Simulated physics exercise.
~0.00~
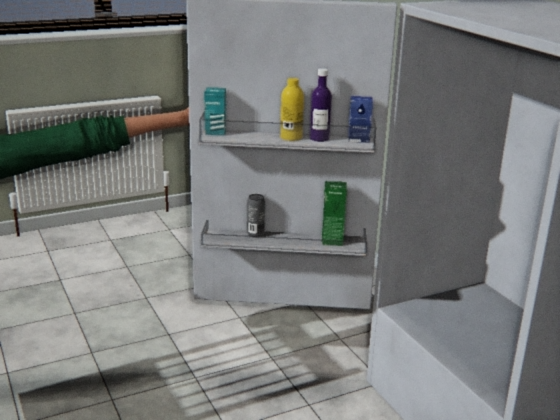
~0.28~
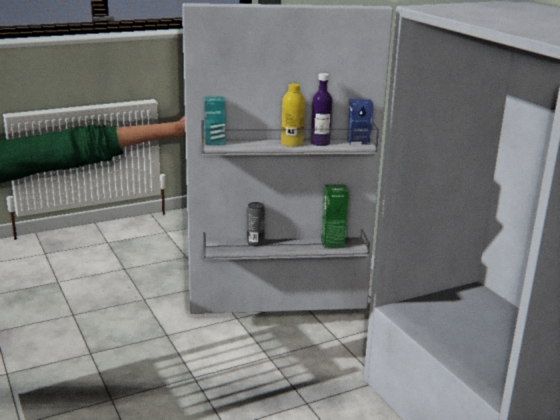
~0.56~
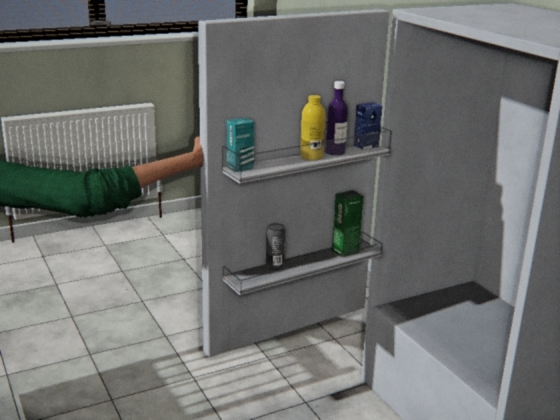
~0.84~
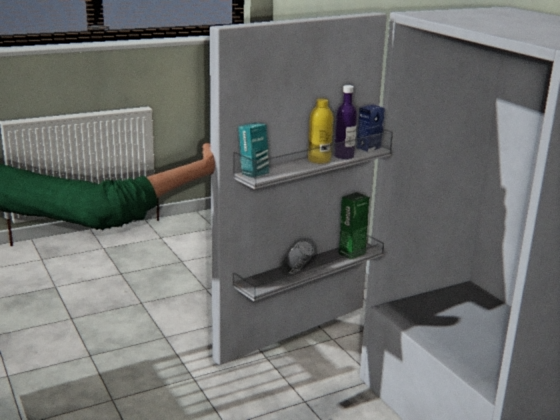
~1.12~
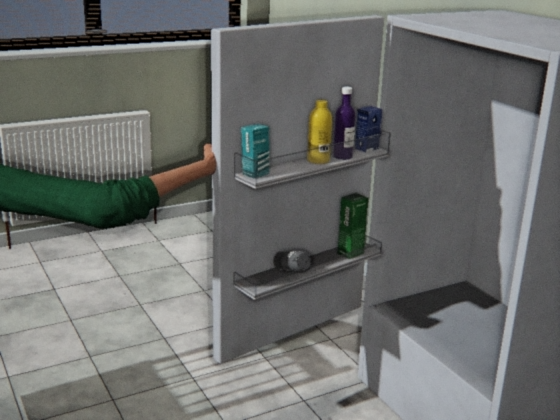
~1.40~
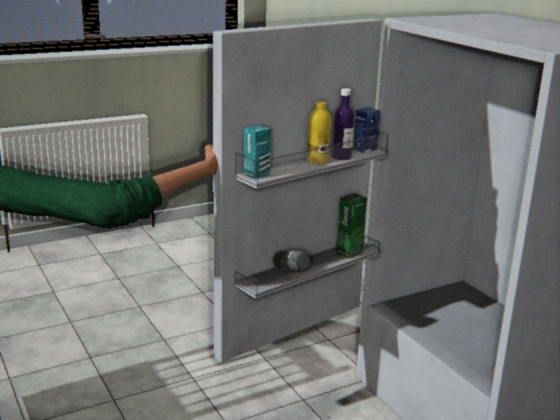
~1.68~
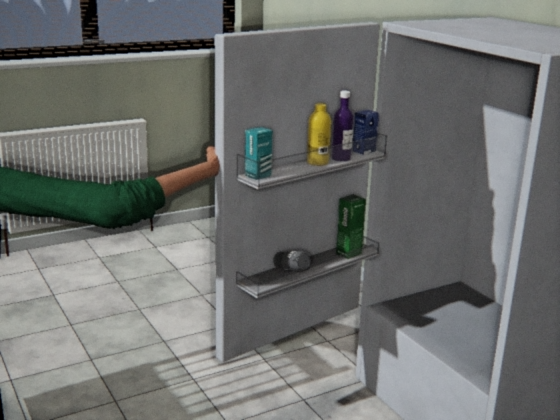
A pale grey fridge door, seen from slightly above in a tiled room with a radiator, swings toward the open cabinet on the right, a green-sleeved arm reaching in from the left. Its upper rack holds a turquoise carton, a yellow bottle, a purple bottle and a blue carton, while a grey can and a green carton stand below. The hand stops the door partway, still well open. The grey can leans, then topples onto its side on the lower rack. It stays lying behind the rail, while everything else remains upright in the racks.
